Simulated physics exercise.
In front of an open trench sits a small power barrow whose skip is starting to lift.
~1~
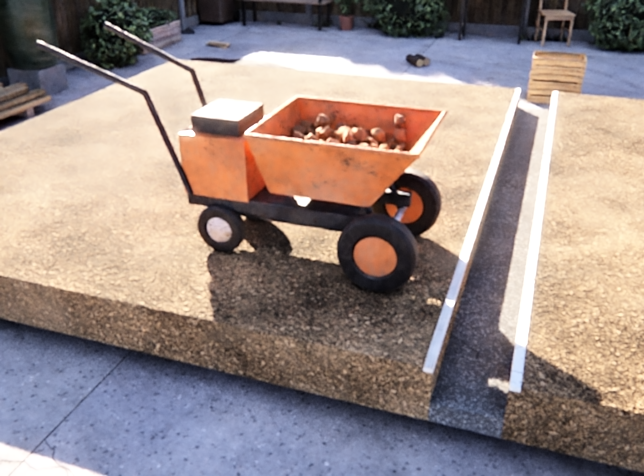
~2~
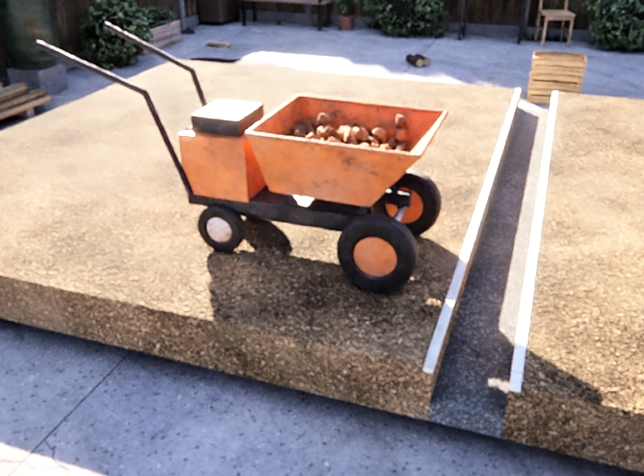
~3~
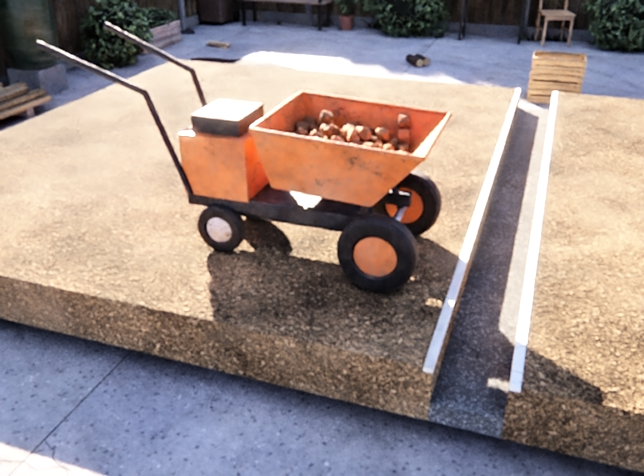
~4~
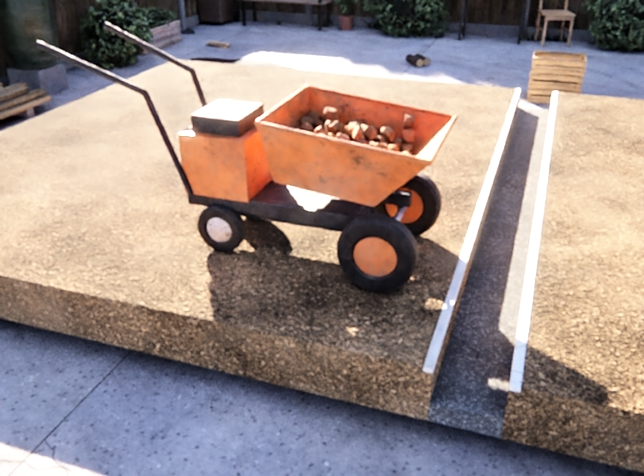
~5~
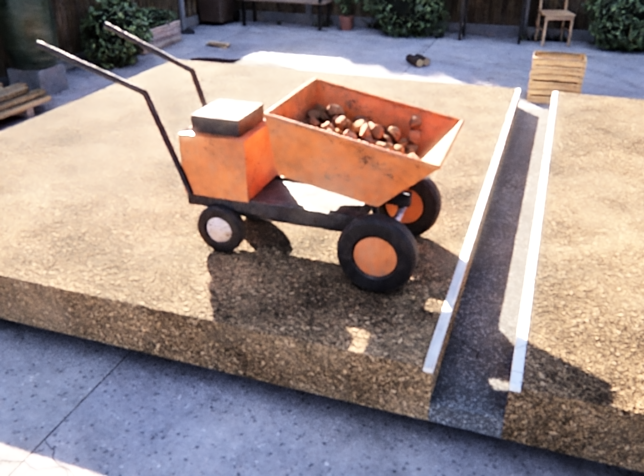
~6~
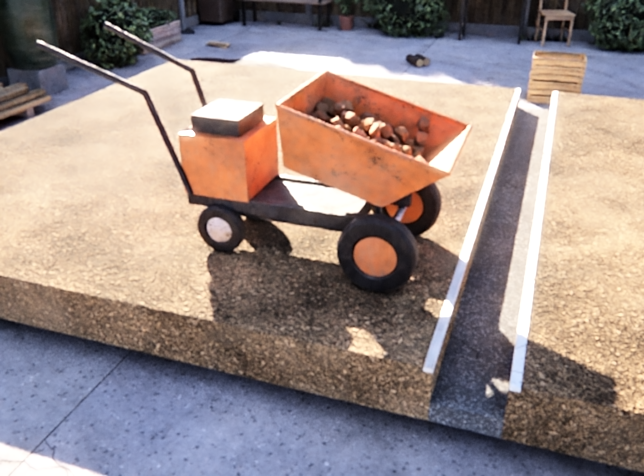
The footage shows an orange power barrow loaded with brown clods standing still beside an open trench. Its skip stays level at first, then gradually tilts toward the trench on the right, the rear rising while the load remains inside.
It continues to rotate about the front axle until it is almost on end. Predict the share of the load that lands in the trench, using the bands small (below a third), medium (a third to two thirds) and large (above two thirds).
Medium.
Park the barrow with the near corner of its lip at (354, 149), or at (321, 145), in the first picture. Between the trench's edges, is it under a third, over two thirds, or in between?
At spot one the answer is above two thirds, and at spot two it is one to two thirds.
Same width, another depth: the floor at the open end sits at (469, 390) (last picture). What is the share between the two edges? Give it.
About 40 per cent.
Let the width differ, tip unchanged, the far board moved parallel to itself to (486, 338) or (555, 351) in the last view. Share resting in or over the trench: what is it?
Roughly 0 per cent, and 90 per cent.
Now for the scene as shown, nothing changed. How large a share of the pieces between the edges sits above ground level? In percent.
I'd say around 5 percent.
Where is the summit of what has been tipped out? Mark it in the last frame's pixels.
Top, approx.: (570, 273).
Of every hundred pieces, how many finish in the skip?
Close to 0 in a hundred.
Shortly afterwards, skip tipped steeply; the whole lot in the skip.
Next, skip tipped right over; the bulk in the skip; a little in or heaped over the trench; a little beyond it; only a few falling.
Some moments later, skip tipped right over; a little in the skip; near half in or heaped over the trench; near half beyond it.
In the end, skip tipped right over; near half in or heaped over the trench; near half beyond it.
